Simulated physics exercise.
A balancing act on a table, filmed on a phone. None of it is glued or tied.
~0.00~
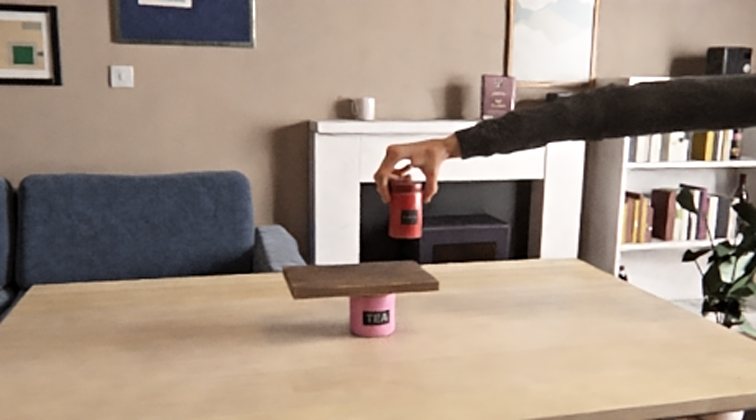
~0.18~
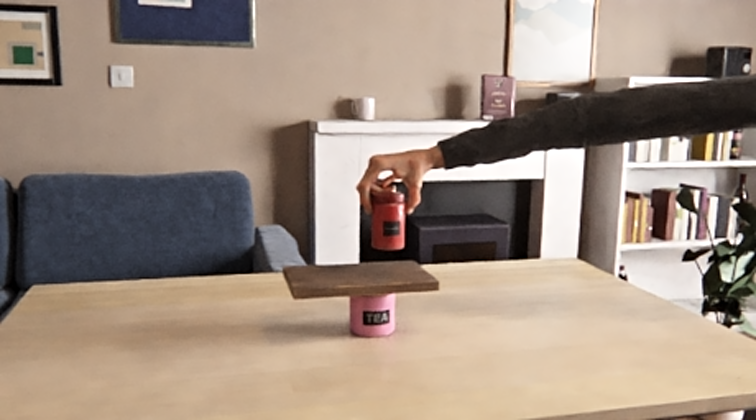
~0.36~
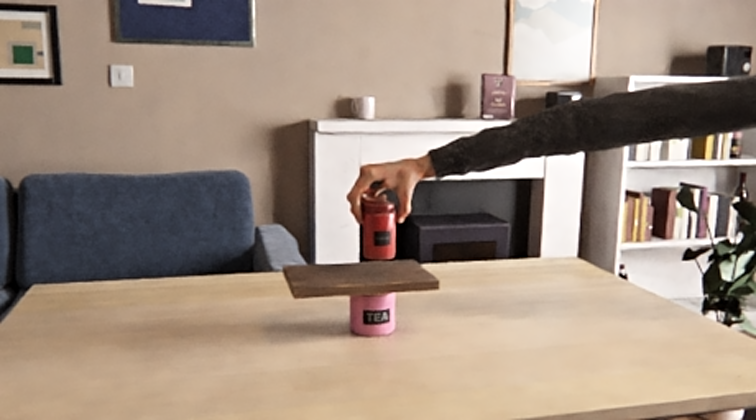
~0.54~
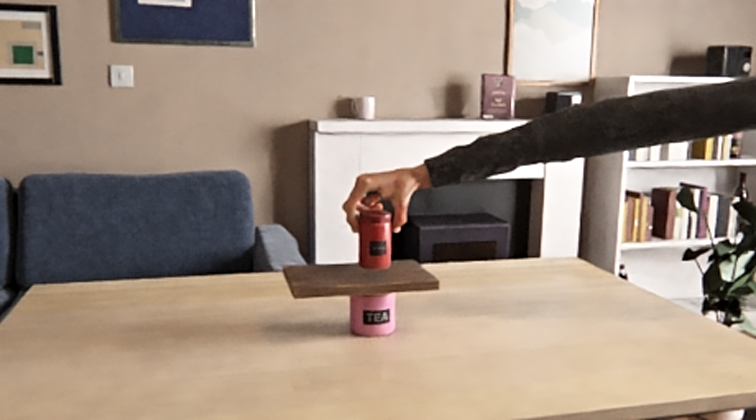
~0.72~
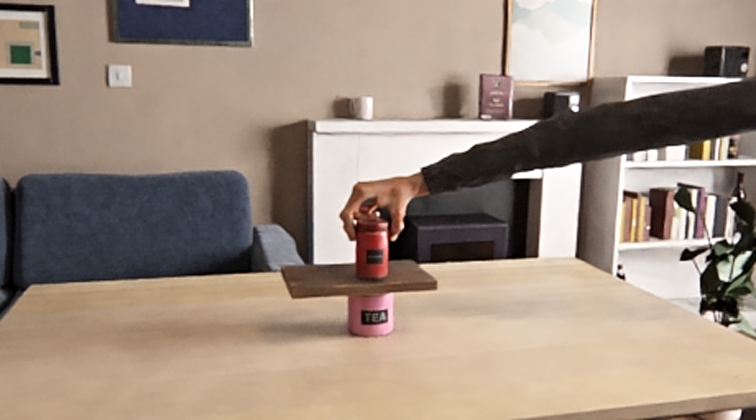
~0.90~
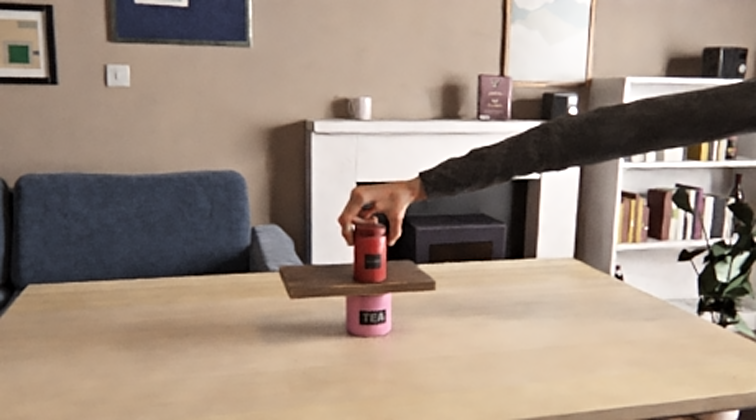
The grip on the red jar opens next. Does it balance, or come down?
Stays standing.
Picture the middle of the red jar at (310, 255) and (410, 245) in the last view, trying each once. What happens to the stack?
In case one it tumbles, while in case two it stays upright.
By 1.10 s, all is still.
By 1.30 s, red jar resting near (370, 252).
When it is over (2.0 s), all 3 as before. End places, in pixels of the last picture, red jar near (370, 252). The stack keeps its balance.
